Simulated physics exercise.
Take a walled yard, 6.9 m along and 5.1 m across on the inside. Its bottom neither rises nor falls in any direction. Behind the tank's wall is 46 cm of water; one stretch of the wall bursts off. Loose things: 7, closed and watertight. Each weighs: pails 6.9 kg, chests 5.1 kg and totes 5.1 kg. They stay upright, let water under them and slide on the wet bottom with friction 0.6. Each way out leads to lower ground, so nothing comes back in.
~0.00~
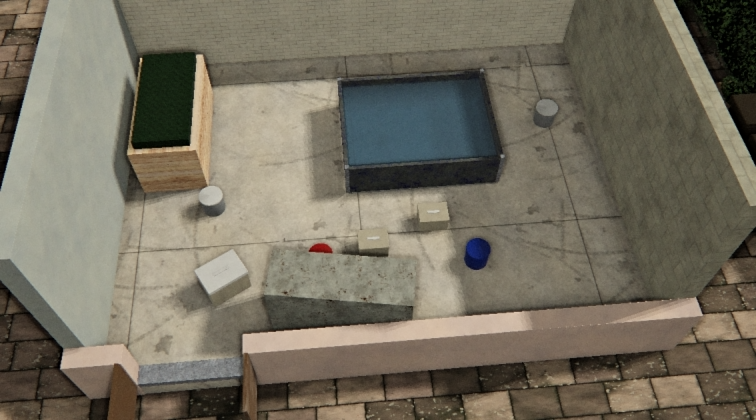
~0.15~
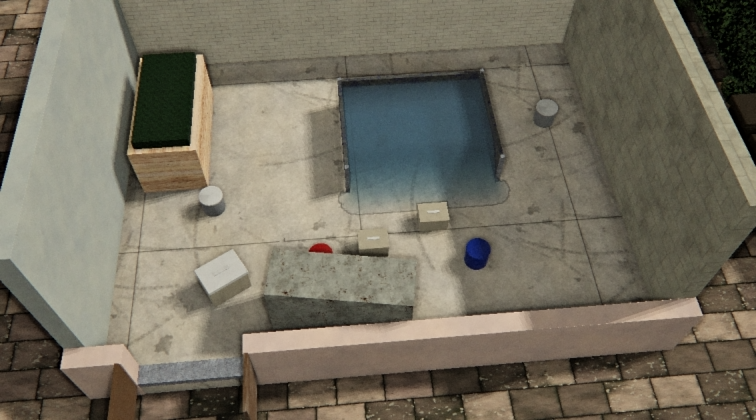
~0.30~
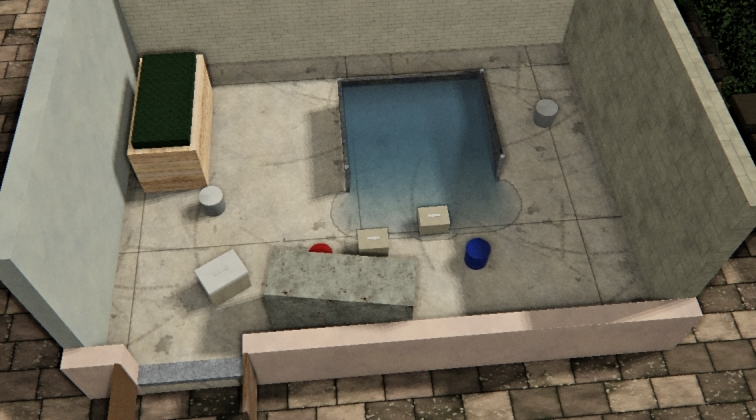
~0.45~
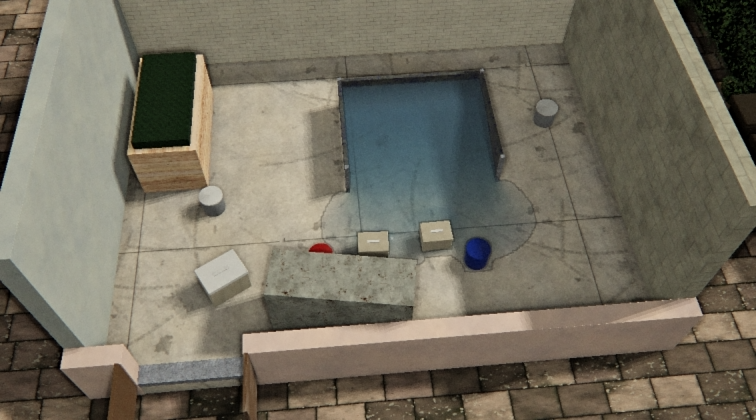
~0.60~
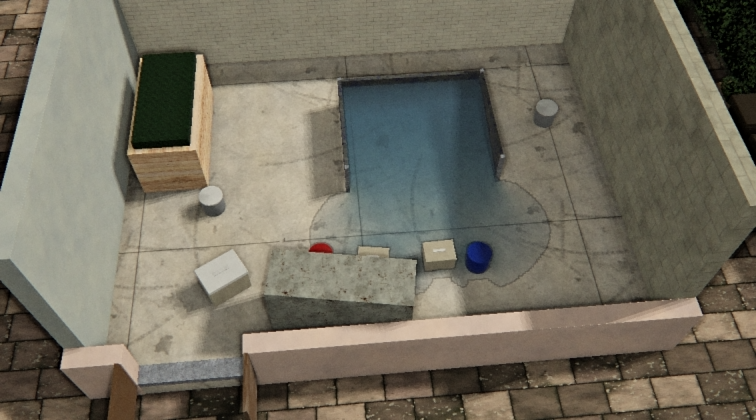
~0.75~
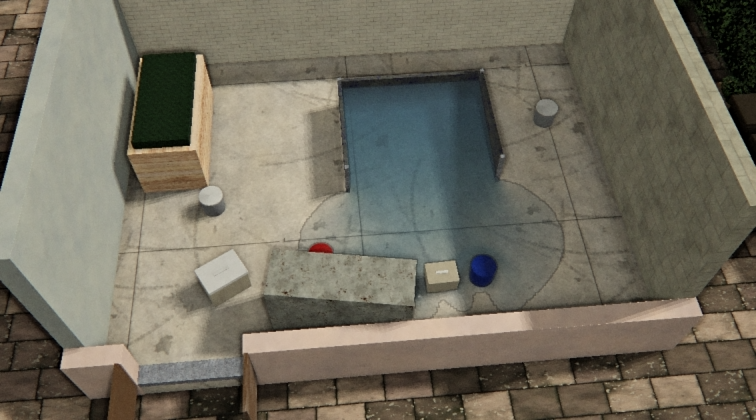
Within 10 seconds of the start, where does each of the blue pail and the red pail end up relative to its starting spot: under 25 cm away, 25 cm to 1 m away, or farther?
By the end: Blue pail - farther than 1 m away; red pail - farther than 1 m away.
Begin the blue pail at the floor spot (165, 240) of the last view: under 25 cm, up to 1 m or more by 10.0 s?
From that spot, it remains nearly still.
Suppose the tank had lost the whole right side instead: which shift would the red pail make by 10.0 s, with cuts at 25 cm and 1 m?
Well, the red pail keeps its spot.
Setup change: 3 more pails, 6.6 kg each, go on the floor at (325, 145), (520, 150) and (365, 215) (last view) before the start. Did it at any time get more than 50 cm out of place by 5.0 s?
Spot by spot, in turn: Falls short, falls short, exceeds it.
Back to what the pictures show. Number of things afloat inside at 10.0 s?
Answer: 0.
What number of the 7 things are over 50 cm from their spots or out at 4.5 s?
The number by then is 6.
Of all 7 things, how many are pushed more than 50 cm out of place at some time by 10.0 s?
I get 6.
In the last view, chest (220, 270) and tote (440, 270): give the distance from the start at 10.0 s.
100 cm and 80 cm, respectively.
After 2.0 s the blue pail is near (547, 289), 1.0 m from its start, afloat; the red pail is near (248, 254), 0.9 m from its start, aground; 0 of 7 are out; 3 afloat.
After 4.5 s the blue pail is near (576, 101), 3.1 m from its start, aground; the red pail is near (159, 234), 2.2 m from its start, aground; 0 of 7 are out; 2 afloat.
After 7.0 s the blue pail is near (526, 57), 3.6 m from its start, afloat; the red pail is near (159, 234), 2.2 m from its start, aground; 0 of 7 are out; 4 afloat.
After 10.0 s the blue pail is near (460, 67), 3.3 m from its start, aground; the red pail is near (159, 234), 2.2 m from its start, aground; 0 of 7 are out; 0 afloat.
